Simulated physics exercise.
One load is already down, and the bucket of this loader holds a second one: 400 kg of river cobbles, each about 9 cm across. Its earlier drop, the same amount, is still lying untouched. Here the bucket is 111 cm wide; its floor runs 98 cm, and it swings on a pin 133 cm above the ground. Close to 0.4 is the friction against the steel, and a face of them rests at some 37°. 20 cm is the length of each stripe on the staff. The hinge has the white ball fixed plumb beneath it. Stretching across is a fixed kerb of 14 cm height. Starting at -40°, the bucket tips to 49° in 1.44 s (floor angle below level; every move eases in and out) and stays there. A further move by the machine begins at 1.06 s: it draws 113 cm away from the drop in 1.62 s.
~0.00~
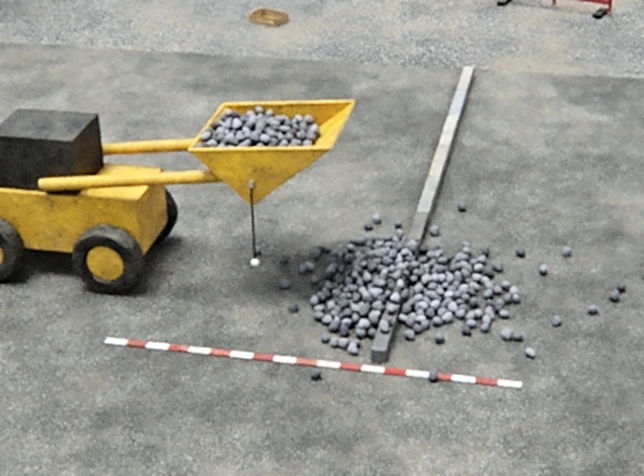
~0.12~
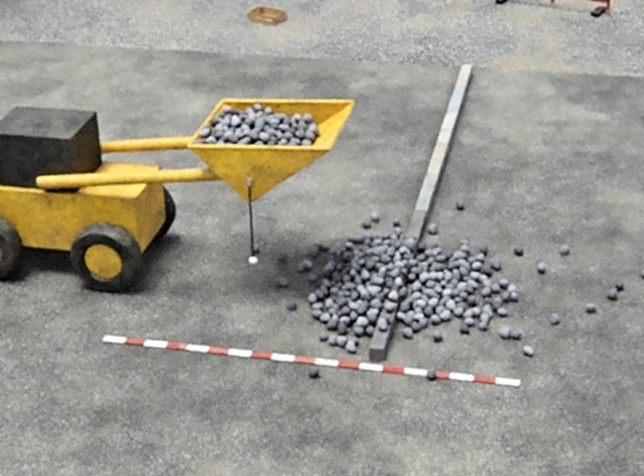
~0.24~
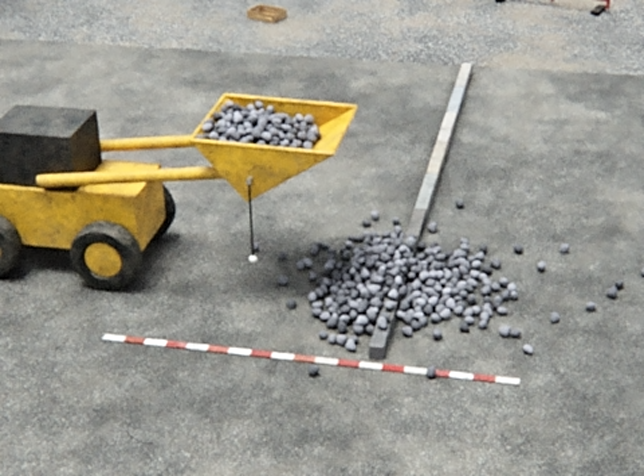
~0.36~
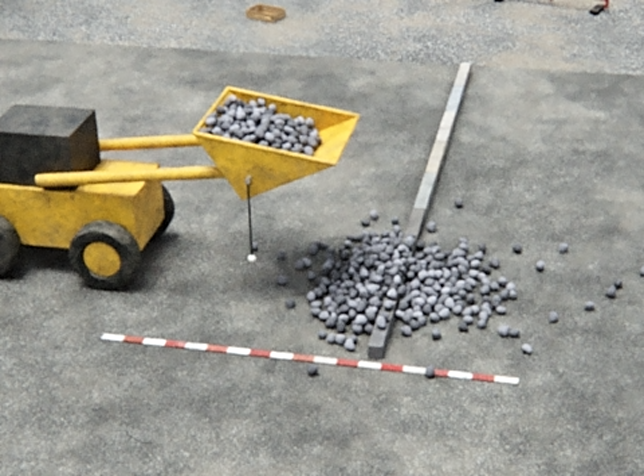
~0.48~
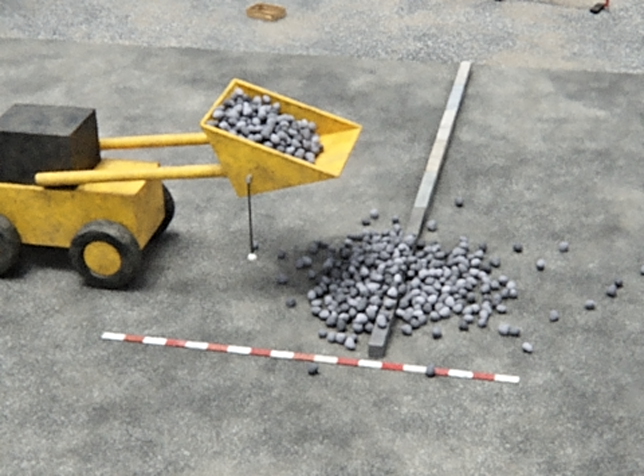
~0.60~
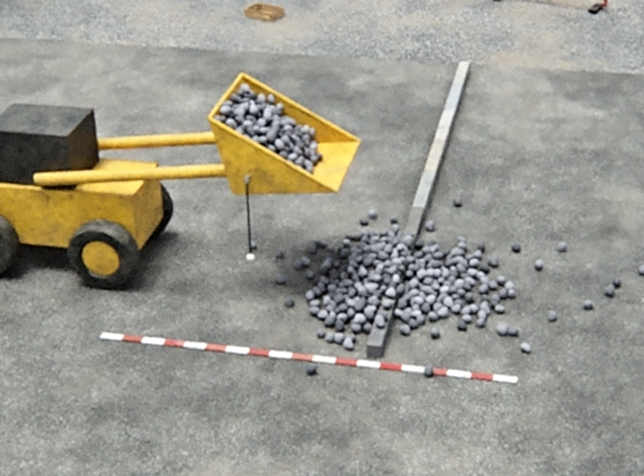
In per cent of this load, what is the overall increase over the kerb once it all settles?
1 out of 100, about.
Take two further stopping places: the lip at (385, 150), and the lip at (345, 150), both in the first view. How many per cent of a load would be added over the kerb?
Around 30 percent, then around 0 percent.
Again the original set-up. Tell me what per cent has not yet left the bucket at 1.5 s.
It holds some 10 percent.
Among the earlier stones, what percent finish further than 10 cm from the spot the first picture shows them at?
I'd put it at about 5 per cent.
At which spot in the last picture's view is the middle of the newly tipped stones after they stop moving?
Centre: Approx. (326, 272).
After 1.1 s the floor is at 35°; in per cent of one load, 99 in the bucket, 63 on this side of the kerb, 38 over the kerb; the foremost stones are at (580, 289).
After 1.5 s the floor is at 49°; in per cent of one load, 11 in the bucket, 151 on this side of the kerb, 38 over the kerb; the foremost stones are at (580, 289).
After 3.1 s the floor is at 49°; in per cent of one load, 0 in the bucket, 161 on this side of the kerb, 39 over the kerb; the foremost stones are at (580, 289).
After 5.8 s the floor is at 49°; in per cent of one load, 0 in the bucket, 161 on this side of the kerb, 39 over the kerb; the foremost stones are at (580, 289). Net gain over the kerb, 1.
